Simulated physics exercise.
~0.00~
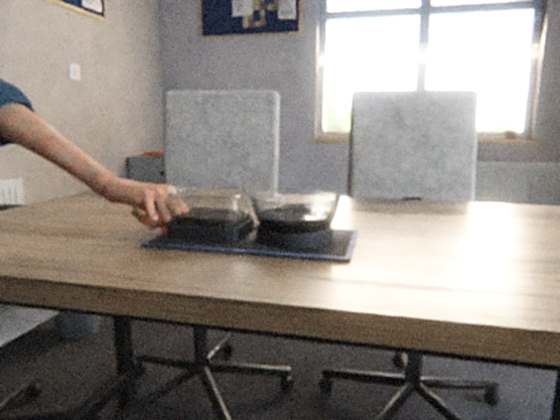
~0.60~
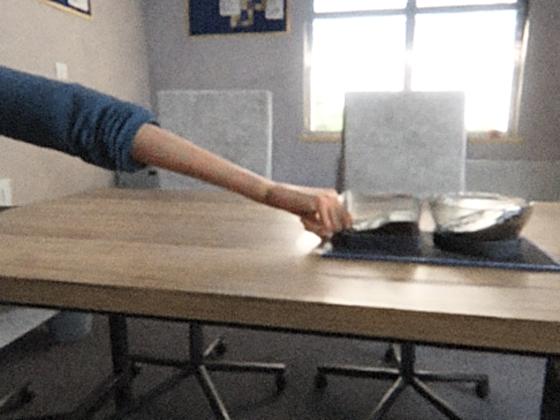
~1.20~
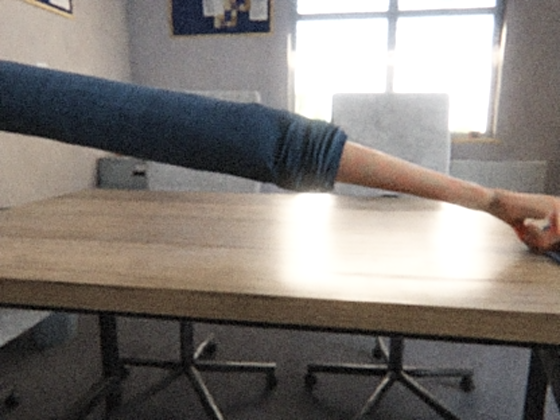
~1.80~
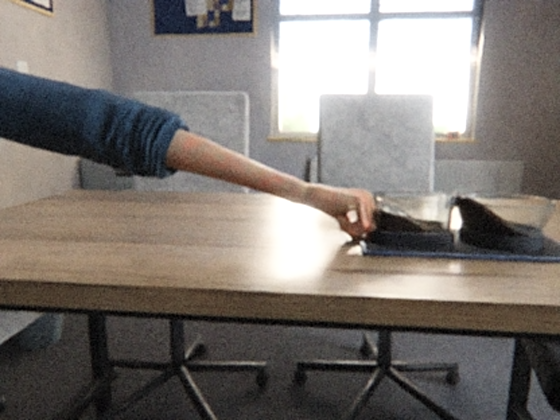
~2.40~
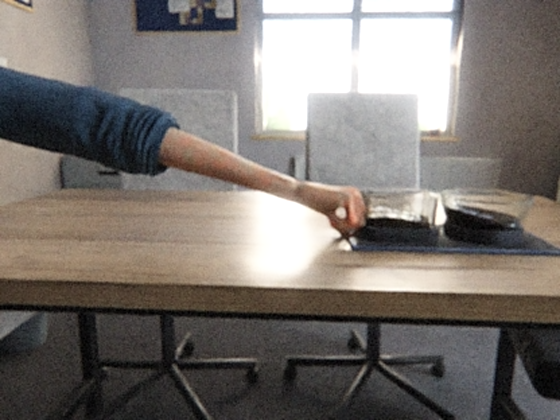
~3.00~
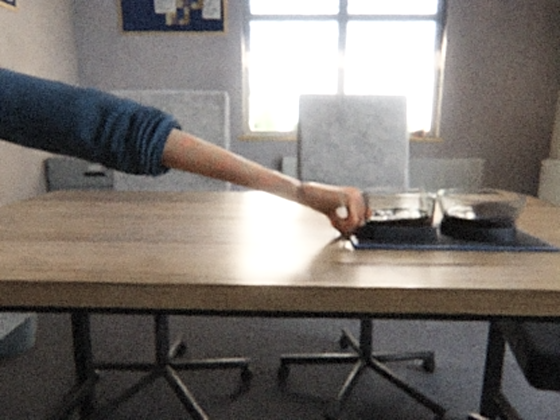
On a wooden table, a hand pushes a tray of two bowls right, then pulls it partway back.
